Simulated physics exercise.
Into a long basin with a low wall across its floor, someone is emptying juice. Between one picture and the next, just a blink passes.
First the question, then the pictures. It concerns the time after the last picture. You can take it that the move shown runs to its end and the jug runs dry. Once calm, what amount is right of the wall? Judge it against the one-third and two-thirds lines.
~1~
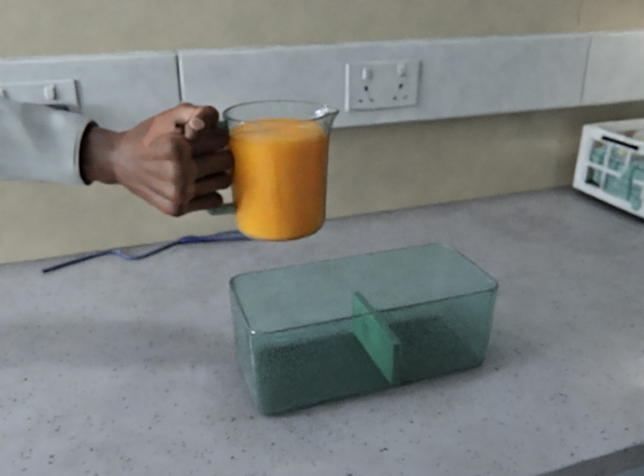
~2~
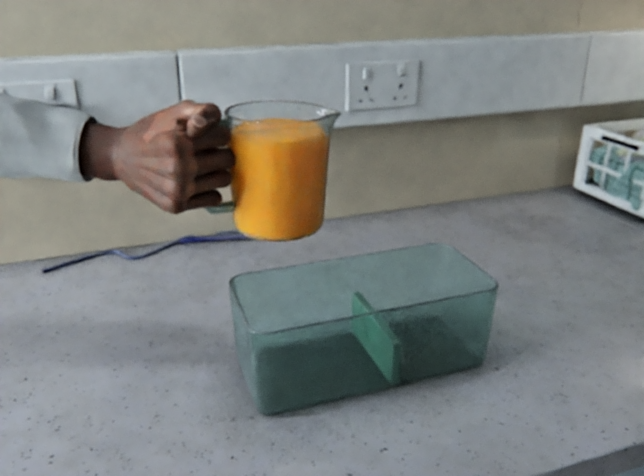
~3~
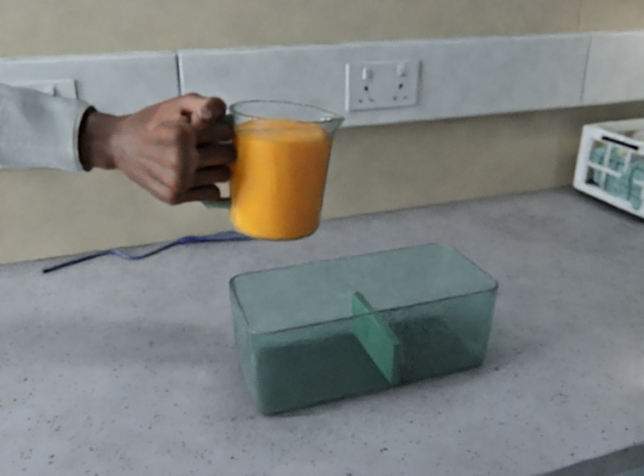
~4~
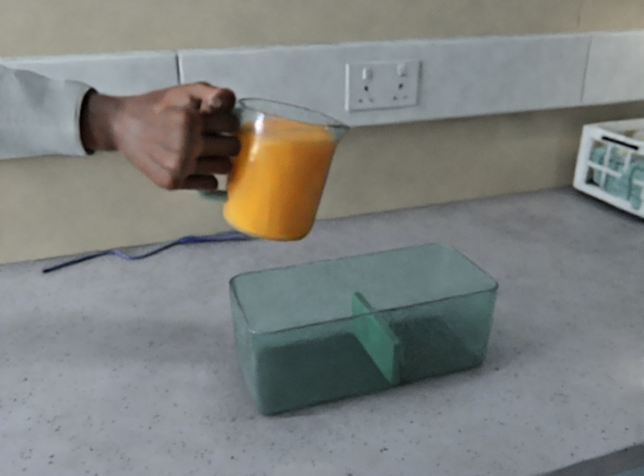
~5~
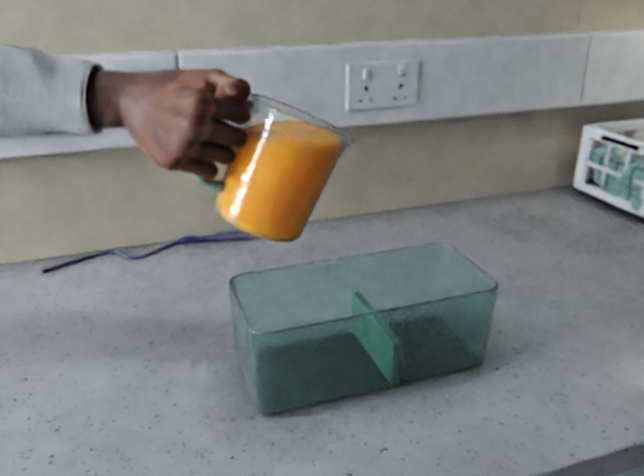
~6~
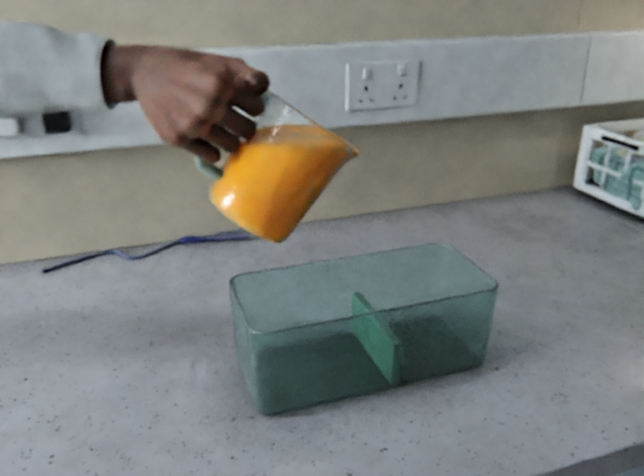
It ends up between the two lines.
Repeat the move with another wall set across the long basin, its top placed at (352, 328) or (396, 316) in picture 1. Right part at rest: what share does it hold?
About 90 per cent on the first try, and 15 per cent on the second.
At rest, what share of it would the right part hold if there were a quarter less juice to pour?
Roughly 40 in a hundred.
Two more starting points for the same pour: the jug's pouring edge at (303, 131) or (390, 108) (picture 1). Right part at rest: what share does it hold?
About 10 per cent, then about 85 per cent.
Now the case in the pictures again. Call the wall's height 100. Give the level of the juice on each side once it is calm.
30 % left, 40 % right.
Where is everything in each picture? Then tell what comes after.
The first frame shows tilt 0°; pouring edge (338, 108); surface from (228, 133) to (324, 125); the long basin's rim runs from (239, 306) to (472, 264); the wall's top is at (375, 316).
The second frame shows tilt 2°; pouring edge (340, 110); surface from (229, 132) to (324, 125).
The third frame shows tilt 7°; pouring edge (344, 116); surface from (232, 130) to (327, 127).
The fourth frame shows tilt 14°; pouring edge (349, 125); surface from (238, 131) to (333, 129).
The fifth frame shows tilt 25°; pouring edge (354, 138); surface from (235, 150) to (342, 134).
The sixth frame shows tilt 37°; pouring edge (357, 154); surface from (227, 164) to (349, 144); 1 per cent is over the edge.
A moment on, the jug is tipped right over and 49 per cent is still to pour, 0 is left of the wall and 20 right of it.
Next, the jug is tipped right over and 8 per cent is still to pour, 28 is left of the wall and 49 right of it.
Then the jug is tipped right over and 0 per cent is still to pour, 42 is left of the wall and 53 right of it.
Later the jug is tipped right over and 0 per cent is still to pour, 44 is left of the wall and 54 right of it.
At rest 44 per cent lies left of the wall, 54 right of it and 3 outside.
